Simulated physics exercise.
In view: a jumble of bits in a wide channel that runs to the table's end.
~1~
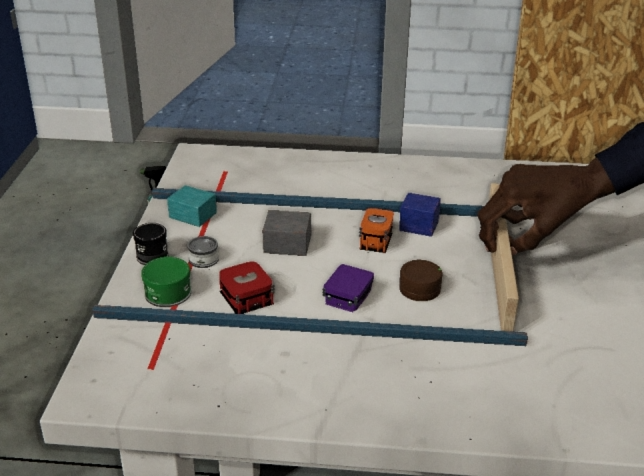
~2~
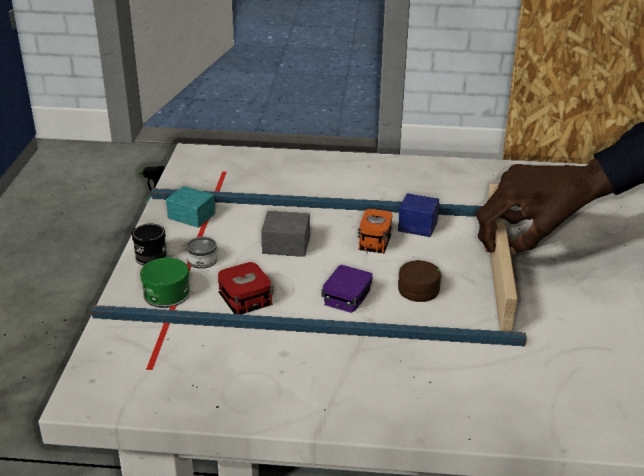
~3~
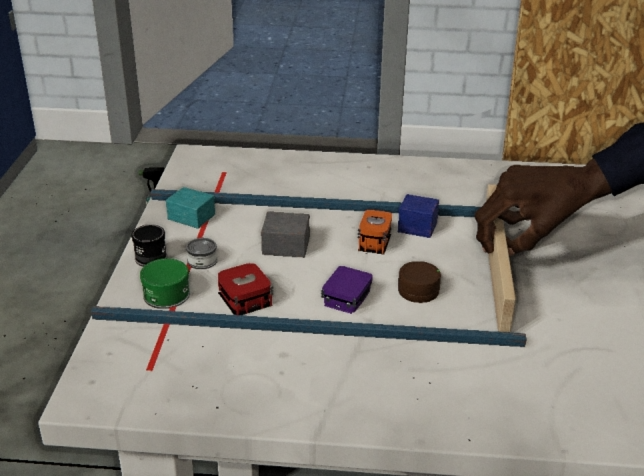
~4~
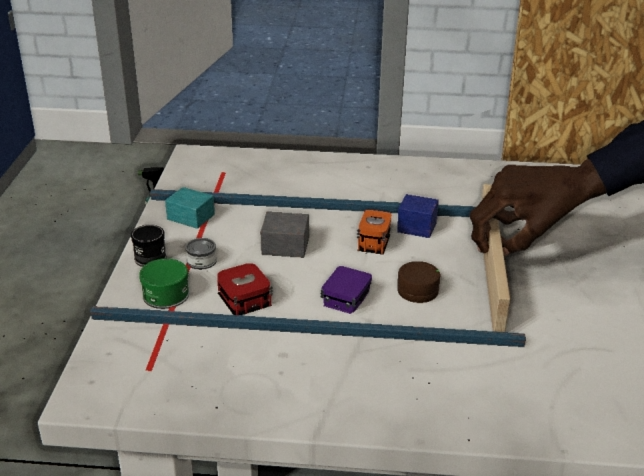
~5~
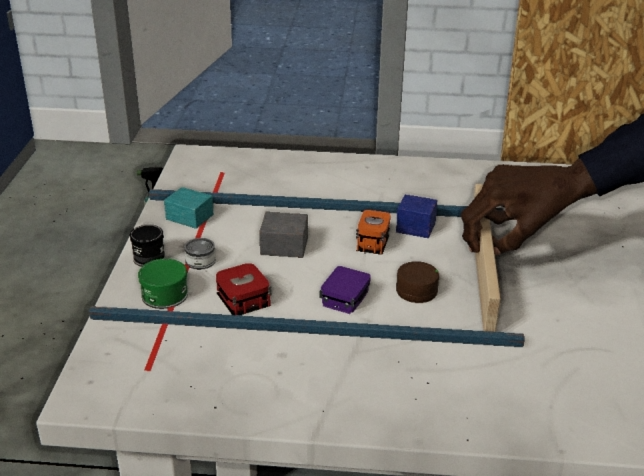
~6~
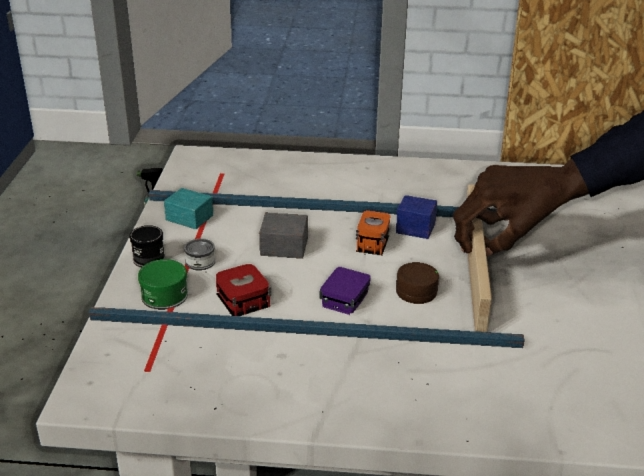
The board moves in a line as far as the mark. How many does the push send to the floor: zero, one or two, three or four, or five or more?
In the end the number that fall off is one or two.
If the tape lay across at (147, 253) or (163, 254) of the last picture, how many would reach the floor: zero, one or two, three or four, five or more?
For each place: 5 or more; five or more.
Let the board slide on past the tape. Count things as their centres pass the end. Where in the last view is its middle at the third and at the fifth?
Near (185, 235) and (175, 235).
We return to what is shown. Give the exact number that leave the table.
Fallen: 2.
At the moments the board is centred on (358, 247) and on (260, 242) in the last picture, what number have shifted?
4 and 8.
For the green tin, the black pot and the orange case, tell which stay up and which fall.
The green tin goes over, the black pot drops off, the orange case remains up.
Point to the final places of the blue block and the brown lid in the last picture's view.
First (190, 203), then (163, 266).
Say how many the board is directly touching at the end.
That makes 4.
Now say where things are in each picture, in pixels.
In the first frame, black pot (151, 244); turquoise block (192, 206); green tin (167, 282); board (501, 253); tape (194, 254).
In the second frame, turquoise block (191, 207); purple case (348, 290).
In the third frame, green tin (165, 283); board (498, 254).
In the fourth frame, black pot (149, 246); orange case (375, 232).
In the fifth frame, turquoise block (189, 208); white tin (200, 254).
In the sixth frame, black pot (148, 247); turquoise block (189, 208); green tin (163, 284); board (477, 254); tape (191, 256).
Soon after, none off yet; black pot at rest near (148, 247); turquoise block at rest near (189, 208); green tin at rest near (163, 284).
Then, none off yet; black pot at rest near (148, 247); turquoise block at rest near (189, 208); green tin moving near (157, 284).
At rest, the number that fall off is one or two; fallen, green tin and black pot.
